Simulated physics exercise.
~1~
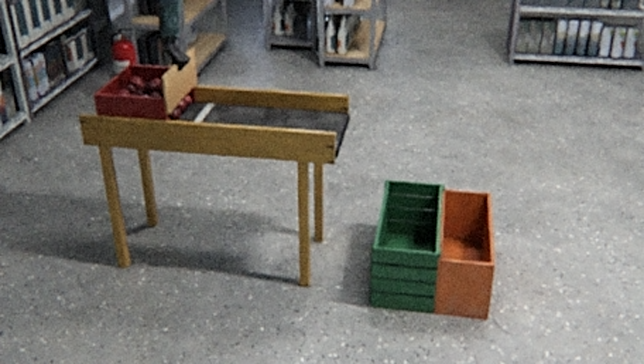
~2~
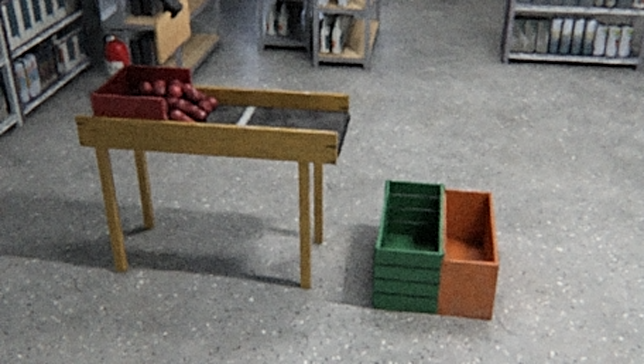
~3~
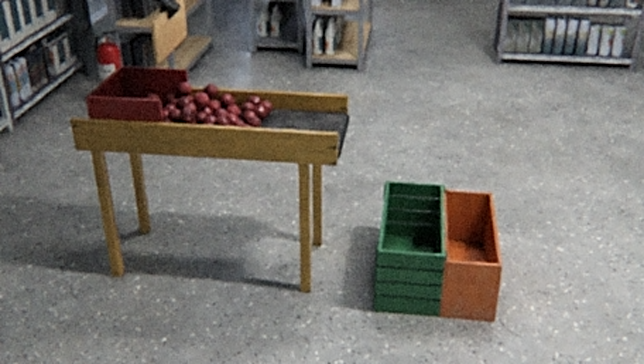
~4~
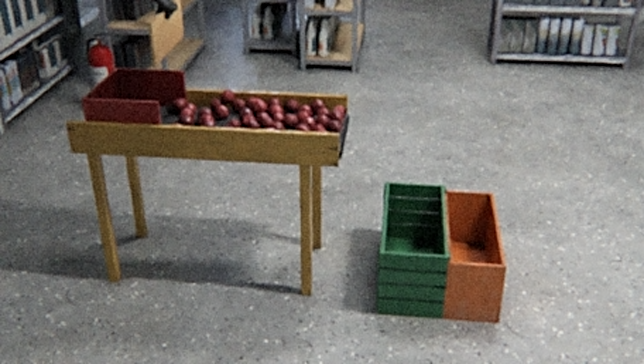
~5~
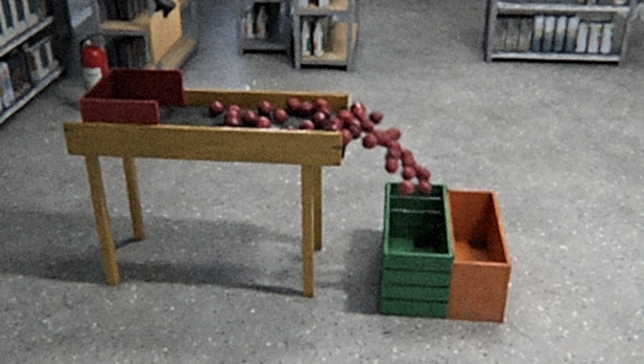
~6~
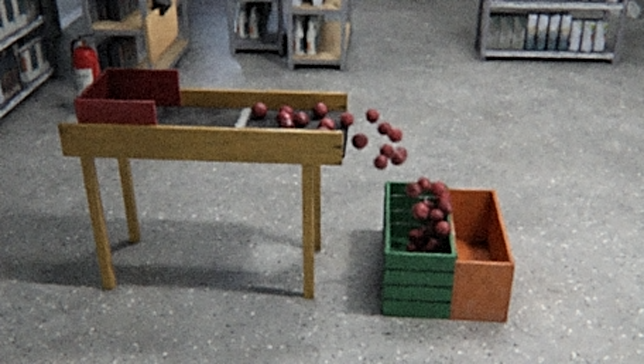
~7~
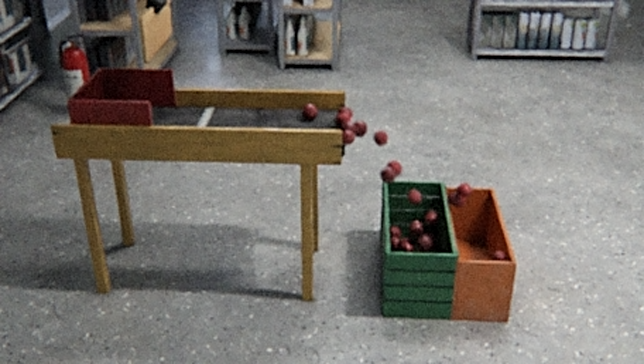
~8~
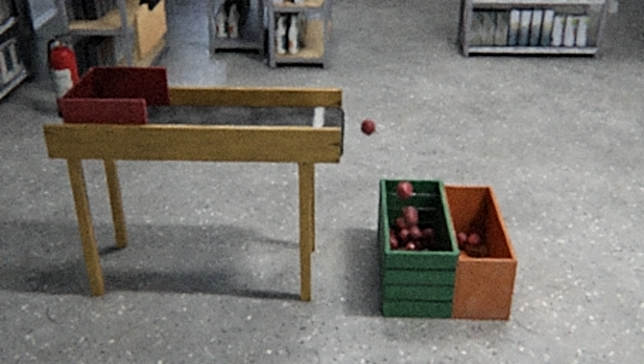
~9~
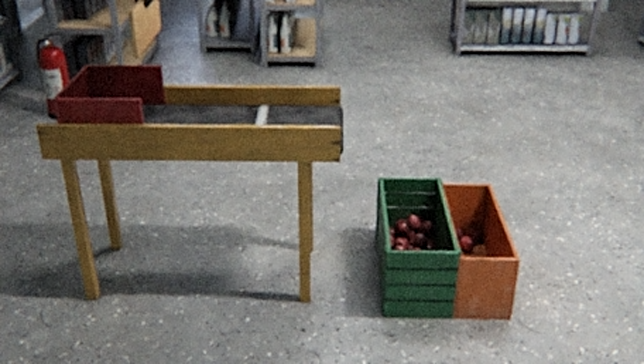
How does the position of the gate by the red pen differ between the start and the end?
At the start the gate stands down at the open right side of the red pen, holding the apples back. By the end it is raised well above the belt, leaving the way out of the pen open.
